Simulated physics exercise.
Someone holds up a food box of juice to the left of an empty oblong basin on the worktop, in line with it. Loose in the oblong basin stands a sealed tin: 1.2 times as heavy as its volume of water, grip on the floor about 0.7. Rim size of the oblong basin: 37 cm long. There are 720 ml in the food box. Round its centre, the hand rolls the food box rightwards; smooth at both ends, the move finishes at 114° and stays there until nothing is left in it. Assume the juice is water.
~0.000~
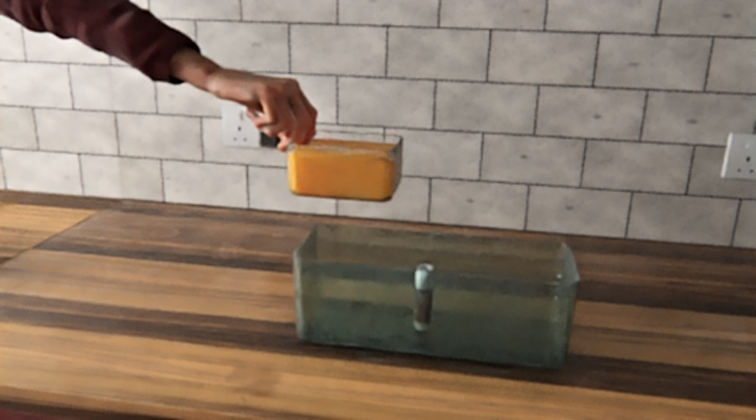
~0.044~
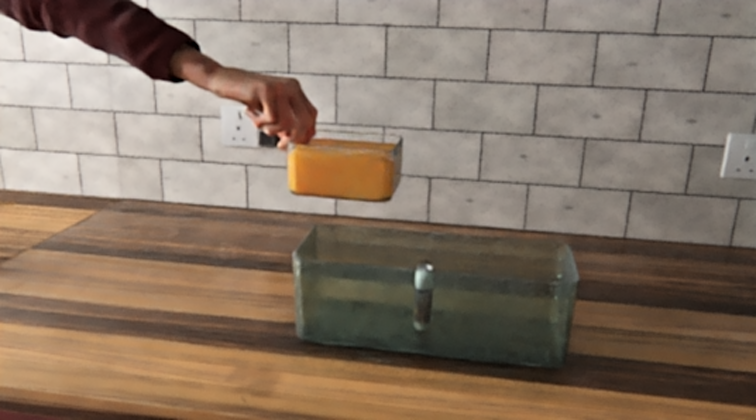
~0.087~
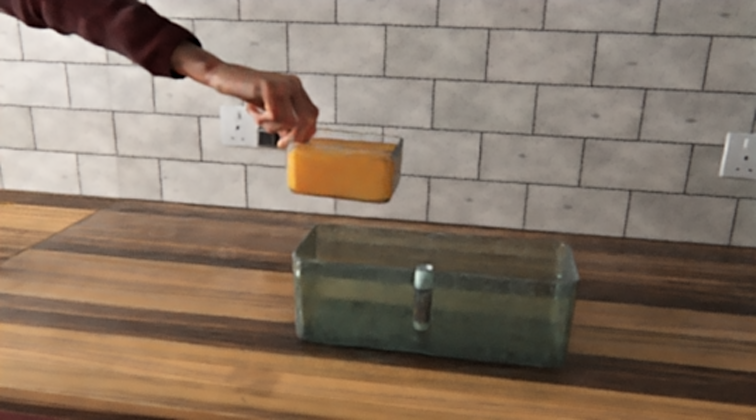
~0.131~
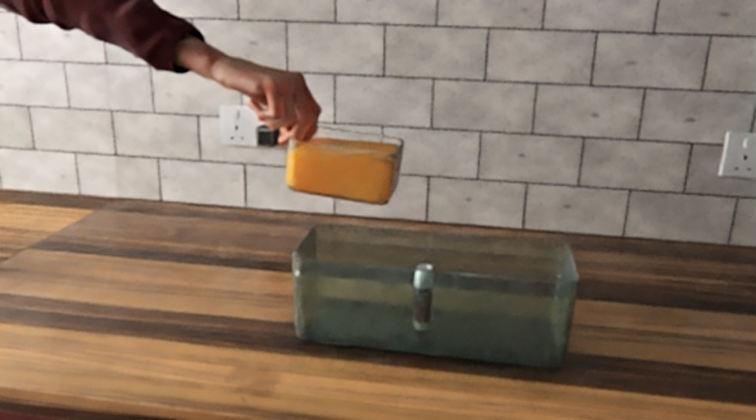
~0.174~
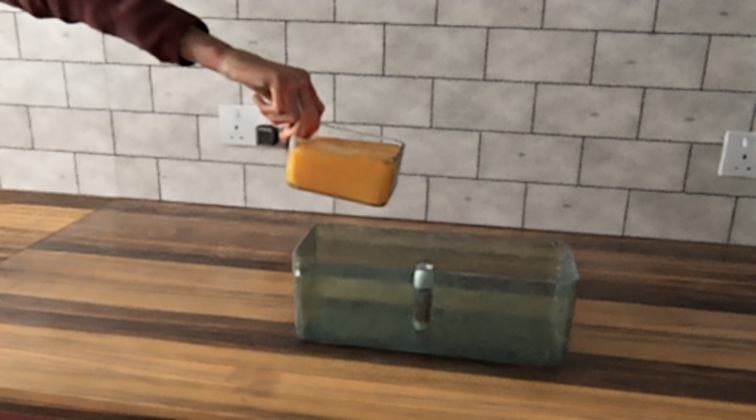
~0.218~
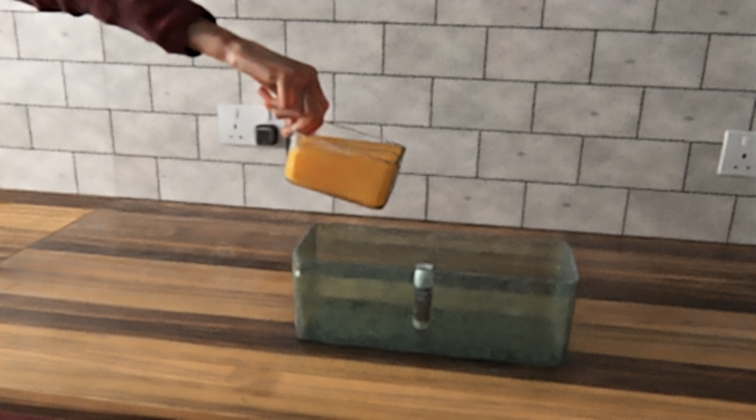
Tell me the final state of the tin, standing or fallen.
The tin ends standing.
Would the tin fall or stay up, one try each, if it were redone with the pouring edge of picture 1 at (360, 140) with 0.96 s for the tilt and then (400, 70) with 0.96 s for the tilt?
First it tips over; then it stays on its base.
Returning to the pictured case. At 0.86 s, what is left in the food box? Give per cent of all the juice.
What remains is about 5 percent of it all.
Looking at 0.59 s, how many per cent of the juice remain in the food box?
Roughly 34 per cent.
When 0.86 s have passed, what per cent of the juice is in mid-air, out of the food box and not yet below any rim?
Near 4 per cent, I'd say.
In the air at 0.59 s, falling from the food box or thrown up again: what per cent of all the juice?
Some 38 per cent, I reckon.
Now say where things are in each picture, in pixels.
In the first frame, it leans 0°; its right rim is at (398, 145); the juice meets the walls at (300, 144) and (398, 150); the oblong basin's rim runs from (305, 241) to (574, 264); the tin's top is at (425, 270).
In the second frame, it leans 1°; its right rim is at (398, 145); the juice meets the walls at (300, 144) and (398, 151).
In the third frame, it leans 2°; its right rim is at (399, 146); the juice meets the walls at (300, 143) and (397, 151).
In the fourth frame, it leans 5°; its right rim is at (399, 149); the juice meets the walls at (300, 143) and (398, 152).
In the fifth frame, it leans 9°; its right rim is at (400, 152); the juice meets the walls at (300, 142) and (399, 152).
In the sixth frame, it leans 14°; its right rim is at (401, 156); the juice meets the walls at (301, 142) and (401, 152).
After 0.59 s the tilt is 77° and 35 per cent is still to pour; the tin stands where it began.
After 0.86 s the tilt is 111° and 5 per cent is still to pour; the tin stands where it began.
After 1.15 s the tilt is 114° and 0 per cent is still to pour; the tin stands where it began.
After 1.46 s the tilt is 114° and 0 per cent is still to pour; the tin stands where it began.
In the end the tin stands where it began.
